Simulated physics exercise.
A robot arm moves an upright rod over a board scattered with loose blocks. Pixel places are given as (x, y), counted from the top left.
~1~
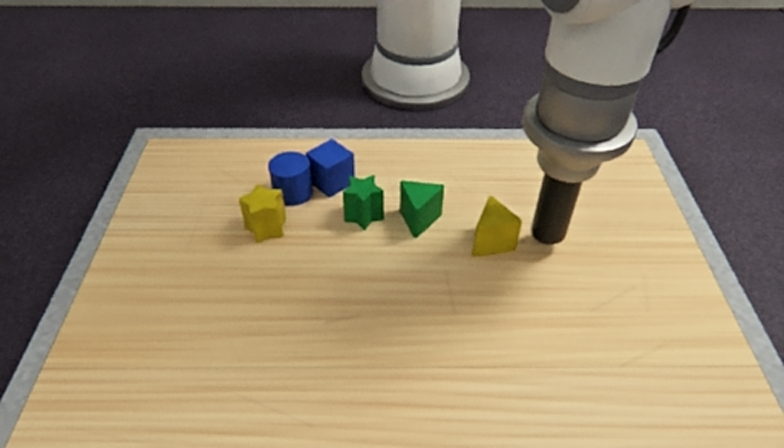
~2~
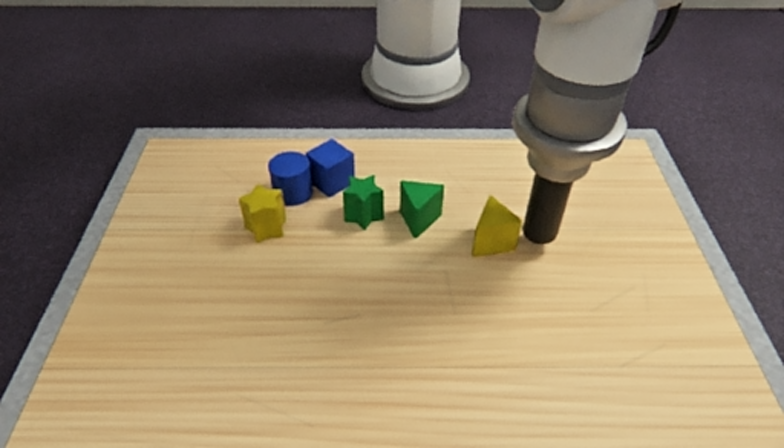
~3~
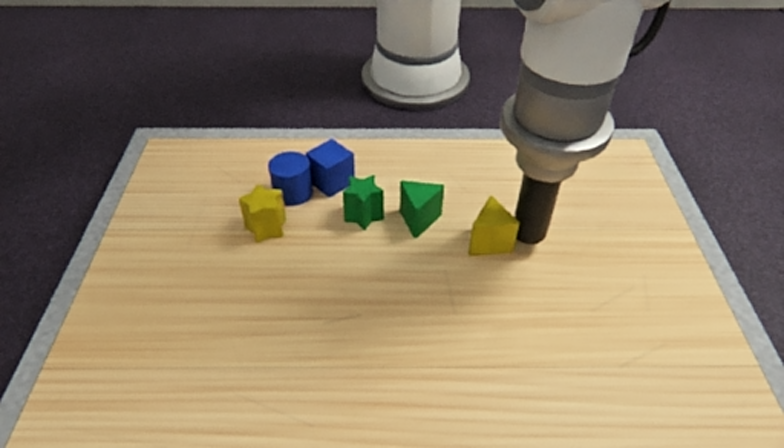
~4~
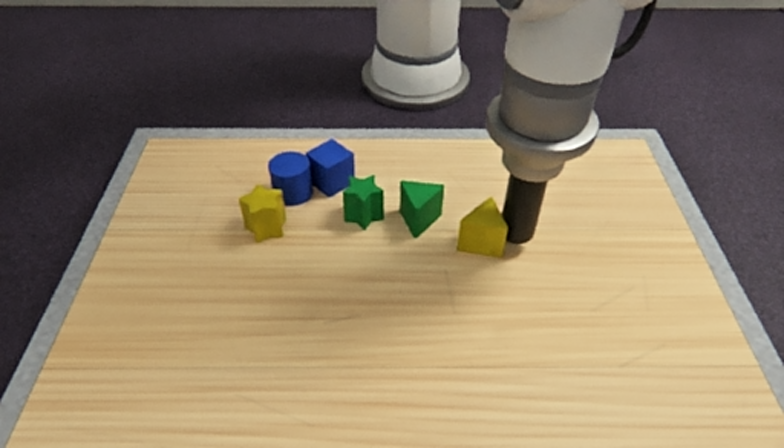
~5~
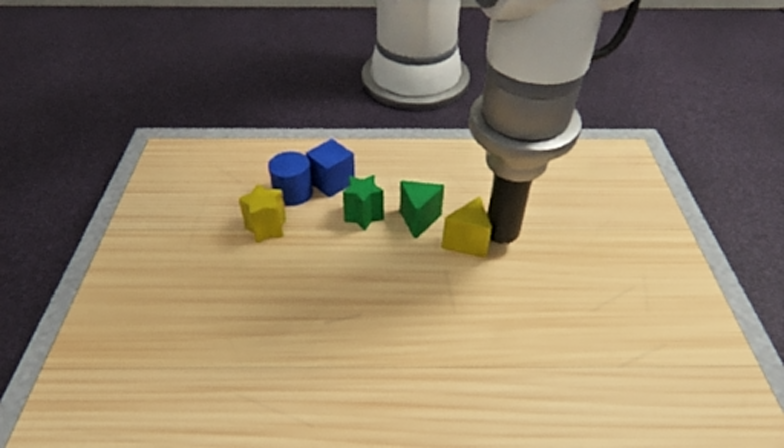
Robot arm moving its upright black rod left over a wooden board, nudging a yellow triangular block slightly toward a green one.
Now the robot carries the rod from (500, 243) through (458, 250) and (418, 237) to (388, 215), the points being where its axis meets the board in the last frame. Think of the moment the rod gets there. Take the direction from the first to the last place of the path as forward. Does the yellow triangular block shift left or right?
It moves left.
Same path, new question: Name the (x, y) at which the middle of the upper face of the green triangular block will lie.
Its top centre is at about (400, 167).
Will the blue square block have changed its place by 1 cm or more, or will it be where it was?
By then it is still where it was.
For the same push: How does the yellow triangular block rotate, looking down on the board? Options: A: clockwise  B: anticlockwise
B
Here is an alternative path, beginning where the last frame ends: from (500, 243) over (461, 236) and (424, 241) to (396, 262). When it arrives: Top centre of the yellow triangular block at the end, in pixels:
The middle of the upper face of the yellow triangular block will lie at about (373, 214) in the picture.
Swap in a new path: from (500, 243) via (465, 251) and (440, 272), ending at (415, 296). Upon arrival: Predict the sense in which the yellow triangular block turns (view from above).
Turns clockwise.
The first path, step by step. One third of the way, rod (458, 240); yellow triangular block (426, 216), turned 20° clockwise.
Two thirds of the way, rod (418, 226); green triangular block (408, 184), turned 55° clockwise; yellow triangular block (384, 207), turned 20° clockwise.
At the end, rod (388, 205); blue square block in place; green star (343, 182); green triangular block (400, 167), turned 75° clockwise; yellow triangular block (364, 203), turned 20° anticlockwise.
